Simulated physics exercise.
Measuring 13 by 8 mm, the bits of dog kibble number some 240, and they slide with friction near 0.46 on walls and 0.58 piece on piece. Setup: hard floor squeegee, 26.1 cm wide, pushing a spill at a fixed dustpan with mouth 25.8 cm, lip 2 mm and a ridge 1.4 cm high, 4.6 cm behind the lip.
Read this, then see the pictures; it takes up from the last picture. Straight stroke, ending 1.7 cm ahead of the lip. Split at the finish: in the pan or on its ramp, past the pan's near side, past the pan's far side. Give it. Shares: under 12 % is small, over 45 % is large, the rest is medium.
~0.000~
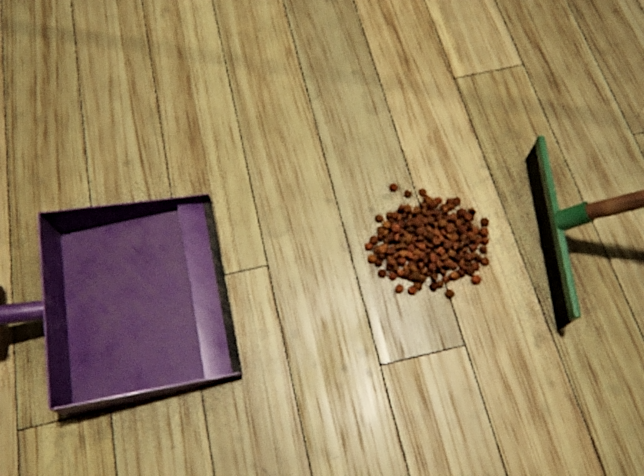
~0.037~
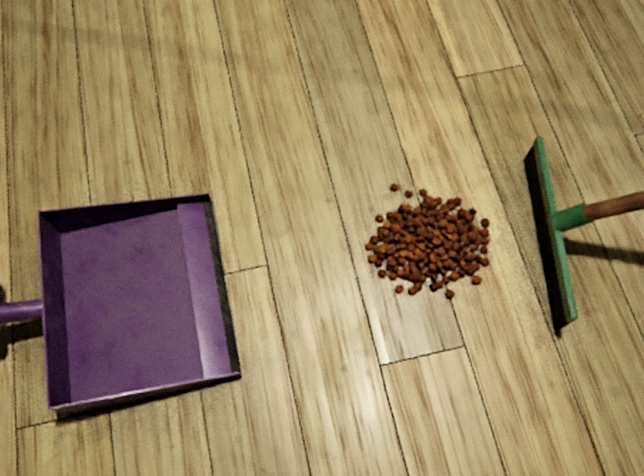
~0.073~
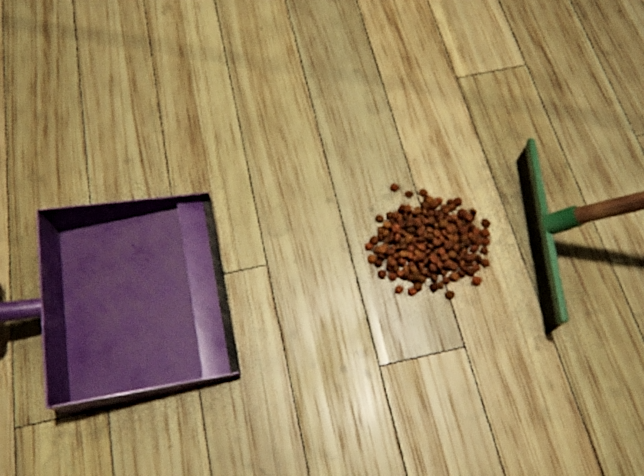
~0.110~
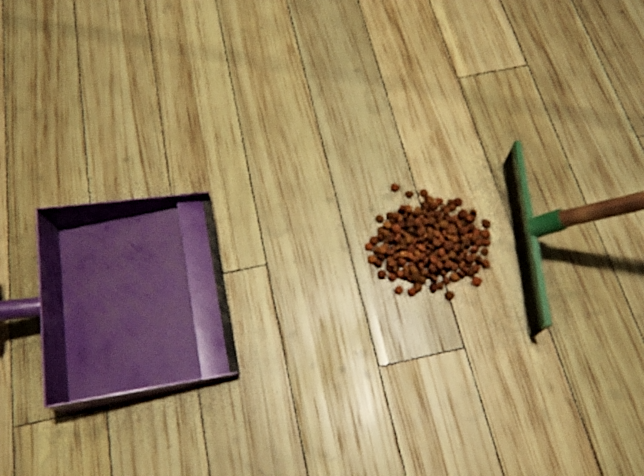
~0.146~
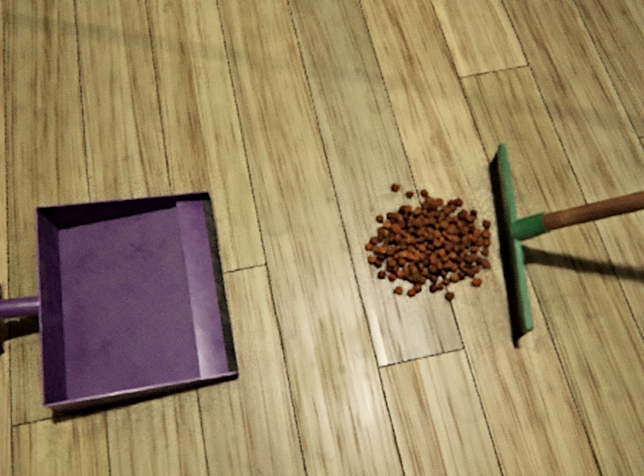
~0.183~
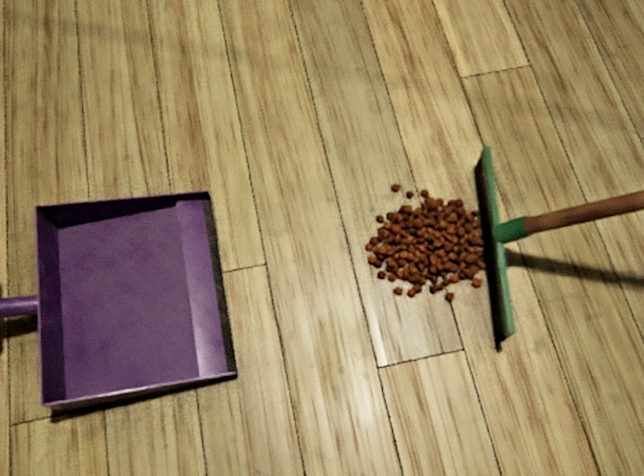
Pan: A medium share; near side: A small share; far side: A small share.
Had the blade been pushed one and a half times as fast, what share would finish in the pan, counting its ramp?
It would be around 35 percent.
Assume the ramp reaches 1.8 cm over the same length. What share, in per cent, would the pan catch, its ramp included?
About 20 %.
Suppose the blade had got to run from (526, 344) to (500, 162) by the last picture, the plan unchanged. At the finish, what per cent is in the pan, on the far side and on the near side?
That ends as pan 5, far 0, and near 5.
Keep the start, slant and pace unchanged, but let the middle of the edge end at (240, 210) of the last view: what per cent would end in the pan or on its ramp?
Share caught: Approx. 30 %.
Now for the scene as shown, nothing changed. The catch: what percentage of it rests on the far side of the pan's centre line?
Share: Approx. 50 %.
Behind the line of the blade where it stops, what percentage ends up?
Something like 5 per cent, roughly.
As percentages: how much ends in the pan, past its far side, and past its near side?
Pan 20, near side 0, far side 10.
Then, at 0.43 s, middle of the blade 21 cm from the lip; 0 % over the lip, far side 0 %, near side 0 %.
After 0.60 s, middle of the blade 10 cm from the lip; 0 % over the lip, far side 5 %, near side 0 %.
Then, at 0.89 s, middle of the blade 4 cm from the lip; 20 % over the lip, far side 10 %, near side 0 %.
At rest (1.3 s), pan 20 %, near side 0 %, far side 10 %, in front of the lip or behind the blade 70 %.
